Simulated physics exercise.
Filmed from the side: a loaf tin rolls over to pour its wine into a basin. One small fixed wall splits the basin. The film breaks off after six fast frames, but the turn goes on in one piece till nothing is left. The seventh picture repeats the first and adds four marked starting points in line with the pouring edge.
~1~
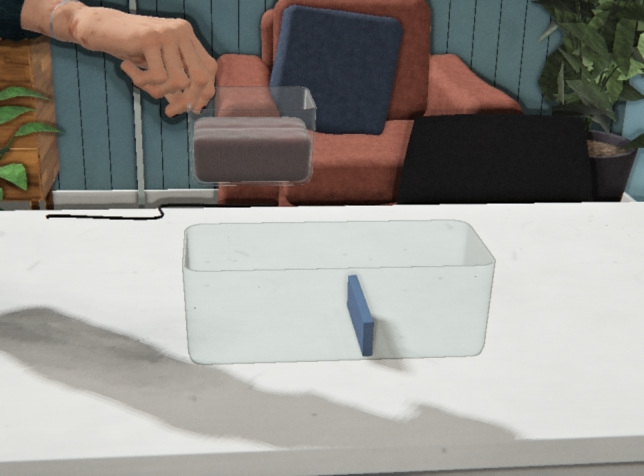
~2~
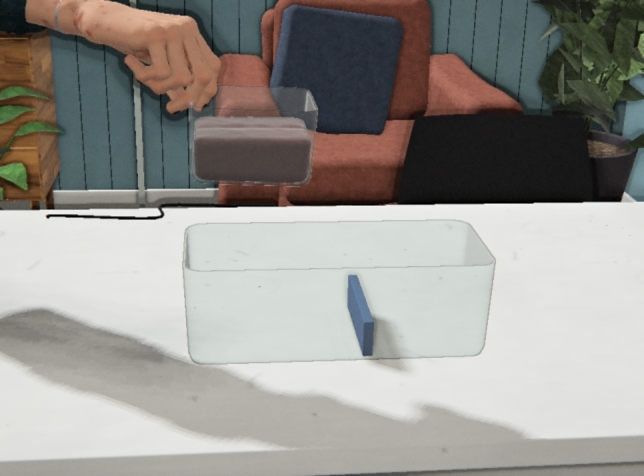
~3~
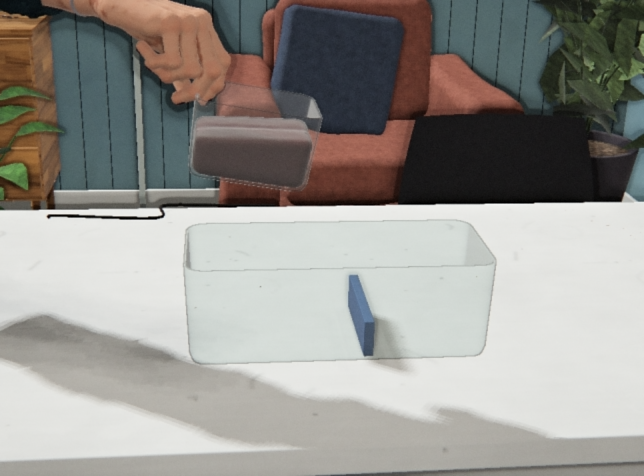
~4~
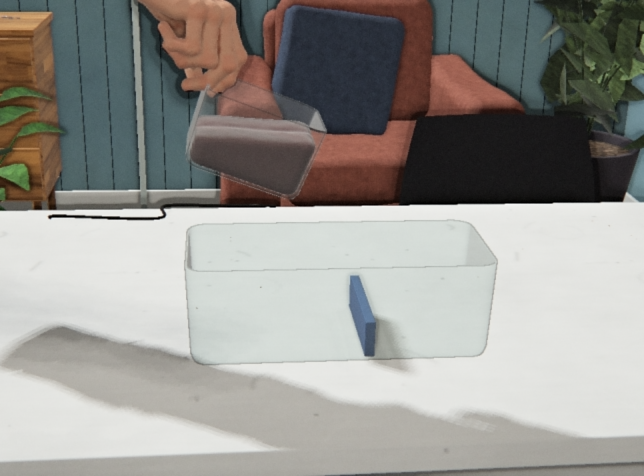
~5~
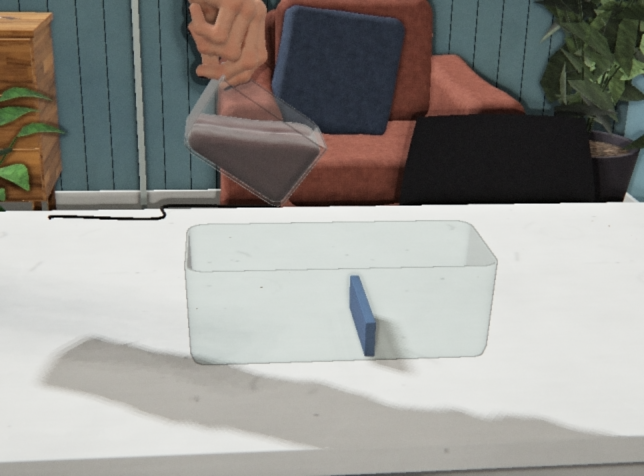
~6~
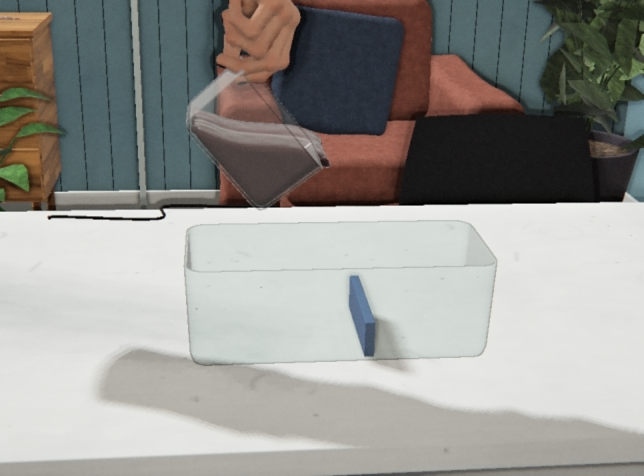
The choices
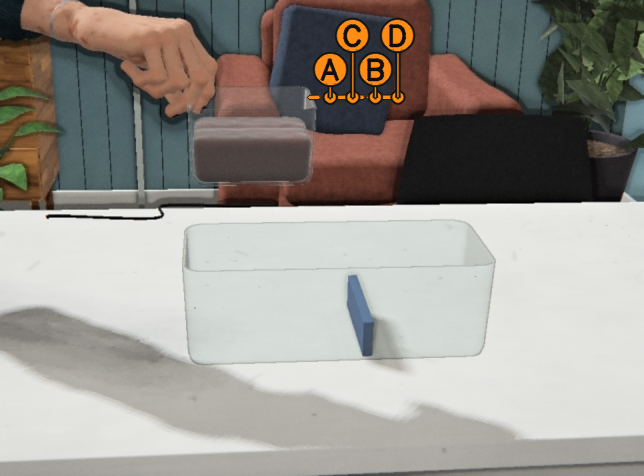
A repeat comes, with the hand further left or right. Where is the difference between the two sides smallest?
Go for A.
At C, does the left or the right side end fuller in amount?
The right side.
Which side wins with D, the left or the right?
The right side.
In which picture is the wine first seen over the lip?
In picture 6.
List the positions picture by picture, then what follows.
The first picture shows upright, lip at (309, 97); basin from (188, 361) to (483, 352); top of the wall at (360, 297); nothing has left yet.
The second picture shows tipped about 2°, lip at (311, 99); nothing has left yet.
The third picture shows tipped about 10°, lip at (315, 107); nothing has left yet.
The fourth picture shows tipped about 21°, lip at (320, 120); nothing has left yet.
The fifth picture shows tipped about 35°, lip at (321, 136); nothing has left yet.
The sixth picture shows tipped about 51°, lip at (317, 154); wine is over the lip, down to (317, 154).
On the marked copy, A at (330, 97); B at (375, 97); C at (352, 97); D at (397, 97).
With A, about 50 % ends left of the wall and 48 % right of it.
With B, about 13 % ends left of the wall and 85 % right of it.
With C, about 28 % ends left of the wall and 70 % right of it.
With D, about 9 % ends left of the wall and 86 % right of it; 5 % is lost outside.
